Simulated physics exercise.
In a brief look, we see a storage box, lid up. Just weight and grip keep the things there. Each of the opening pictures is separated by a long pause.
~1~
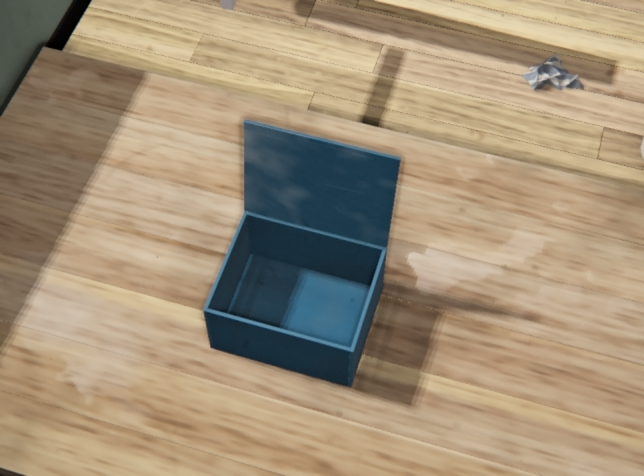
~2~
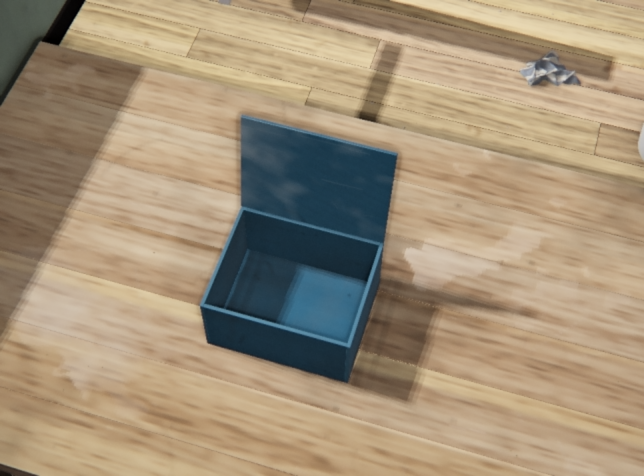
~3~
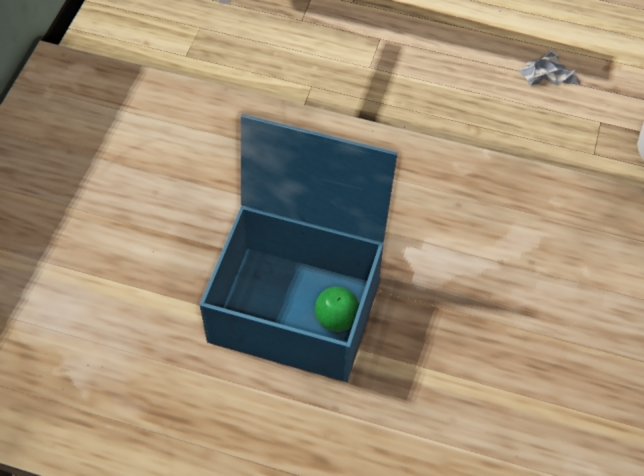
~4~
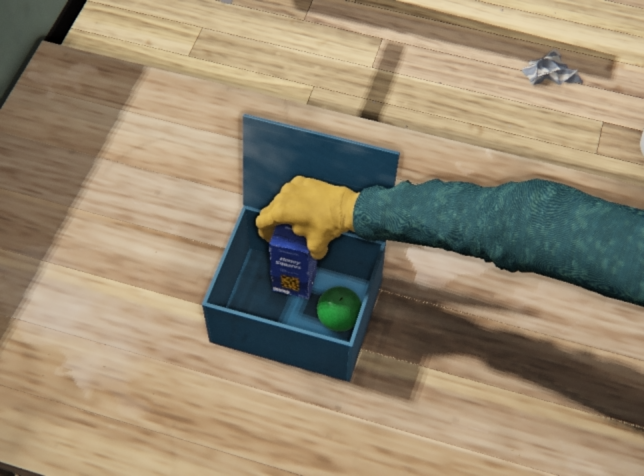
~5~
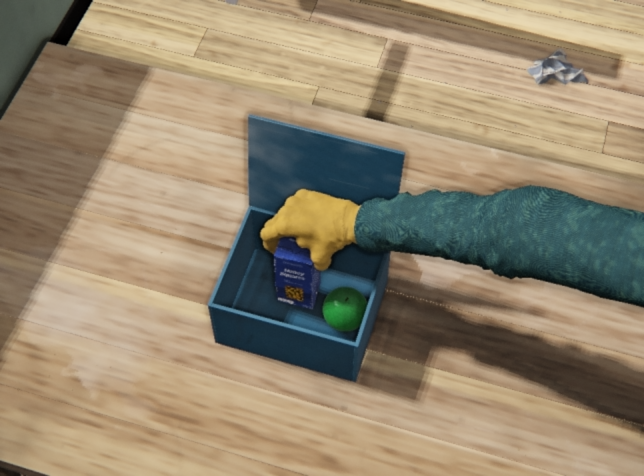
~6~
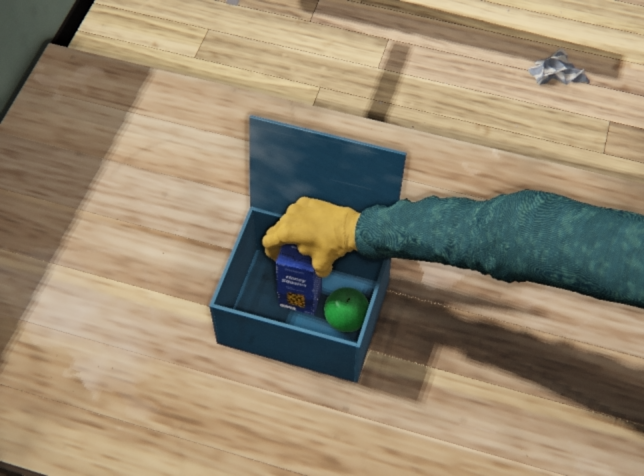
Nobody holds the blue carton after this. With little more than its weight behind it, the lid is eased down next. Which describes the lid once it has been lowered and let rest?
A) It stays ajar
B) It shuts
It stays ajar.
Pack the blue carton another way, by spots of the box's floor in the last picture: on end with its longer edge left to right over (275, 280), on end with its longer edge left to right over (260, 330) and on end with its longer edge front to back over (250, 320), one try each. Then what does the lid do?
Lid, try 1: Propped open; try 2: Propped open; try 3: Propped open.
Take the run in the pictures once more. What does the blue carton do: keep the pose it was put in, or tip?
Looking at the last picture, it is left as set.
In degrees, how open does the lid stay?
It stays some 25° above the rim.
Then, 1.20 s on from there, lid starting down.
Then, 1.60 s on from there, lid 57° above the rim.
Then, 1.80 s on from there, lid 35° above the rim.
In the end, lid 25° above the rim; both unmoved. At the end, from the last picture's camera, blue carton near (300, 277).
